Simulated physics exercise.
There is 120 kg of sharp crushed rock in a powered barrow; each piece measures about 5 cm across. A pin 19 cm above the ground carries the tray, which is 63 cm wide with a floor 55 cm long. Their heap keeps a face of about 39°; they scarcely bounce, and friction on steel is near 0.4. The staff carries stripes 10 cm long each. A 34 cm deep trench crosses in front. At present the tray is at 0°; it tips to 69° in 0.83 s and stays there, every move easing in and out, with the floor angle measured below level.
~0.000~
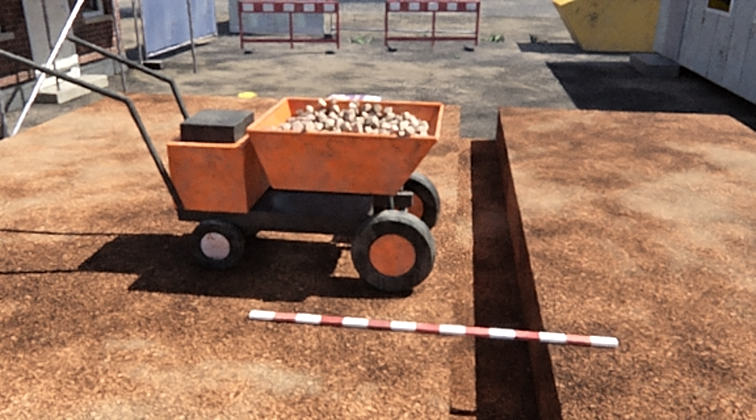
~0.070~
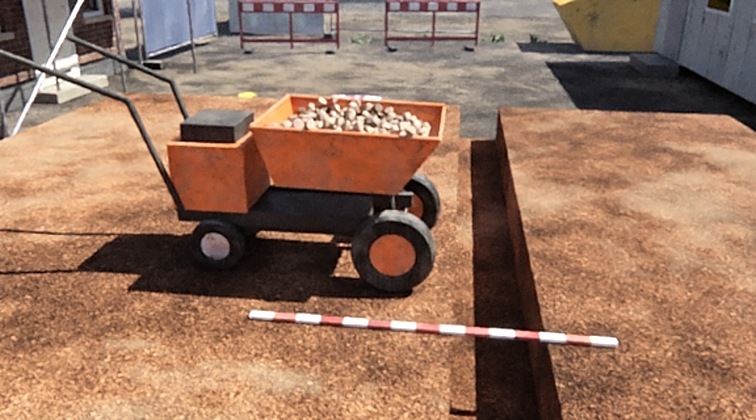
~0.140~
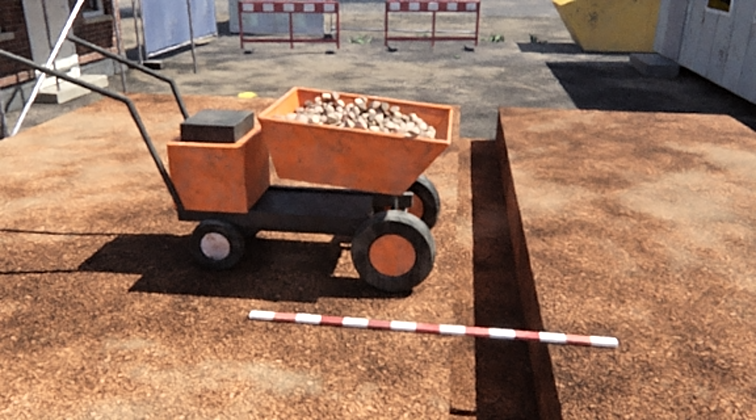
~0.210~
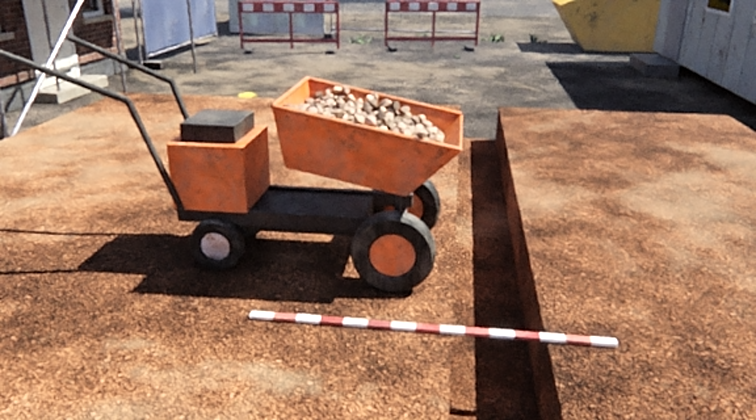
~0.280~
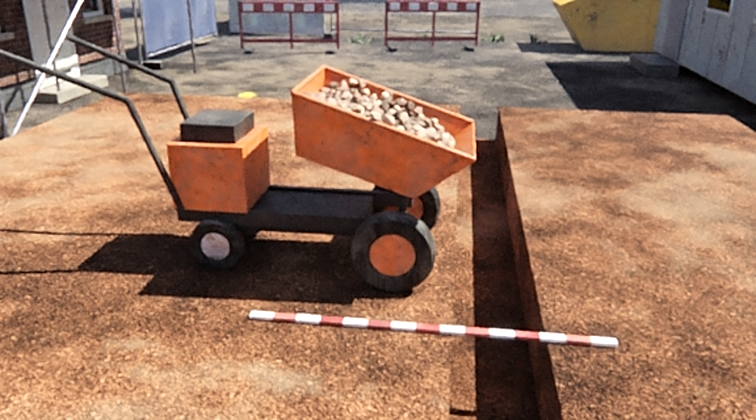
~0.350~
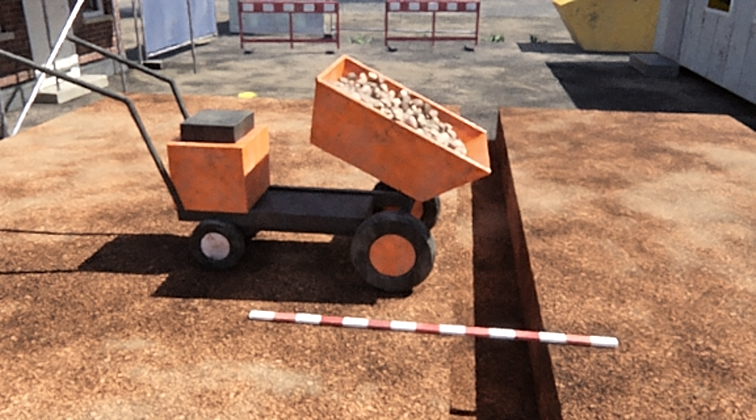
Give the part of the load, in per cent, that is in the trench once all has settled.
Close to 23 in a hundred.
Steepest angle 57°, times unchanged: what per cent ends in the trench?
It would be near 10 per cent.
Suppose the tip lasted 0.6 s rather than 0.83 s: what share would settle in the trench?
Trench share: Approx. 20%.
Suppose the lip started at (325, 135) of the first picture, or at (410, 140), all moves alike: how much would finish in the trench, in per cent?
Close to 50 percent in the first case, 35 percent in the second.
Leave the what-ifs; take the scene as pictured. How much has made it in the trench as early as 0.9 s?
Around 0 per cent of it, at that instant.
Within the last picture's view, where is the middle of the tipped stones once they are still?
Somewhere around (558, 269) in the last picture.
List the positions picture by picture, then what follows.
In the first picture, the tray is at 0°, its lip at (437, 139); the top of the load is at (347, 108).
The second picture shows lip at (440, 140), floor tilted 1°, highest stones at (348, 107); the stones move at 0.3 m/s on average.
The third picture shows lip at (449, 144), floor tilted 5°, highest stones at (348, 104); the stones move at 0.6 m/s on average.
The fourth picture shows lip at (461, 150), floor tilted 11°, highest stones at (341, 98); the stones move at 0.8 m/s on average.
In the fifth picture, the tray is at 18°, its lip at (475, 160); the top of the load is at (345, 90); the stones move at 1.0 m/s on average.
In the sixth picture, the tray is at 26°, its lip at (489, 173); the top of the load is at (355, 82); the stones move at 1.1 m/s on average.
After 0.6 s the floor is at 58°; 100 % in the tray; the foremost stones are at (516, 213).
After 0.9 s the floor is at 69°; 78 % in the tray, 2 % in the trench, 20 % past the trench; the foremost stones are at (595, 281).
After 1.3 s the floor is at 69°; 50 % in the tray, 7 % in the trench, 43 % past the trench; the foremost stones are at (697, 283).
After 3.2 s the floor is at 69°; 35 % in the tray, 23 % in the trench, 42 % past the trench; the foremost stones are at (733, 288).
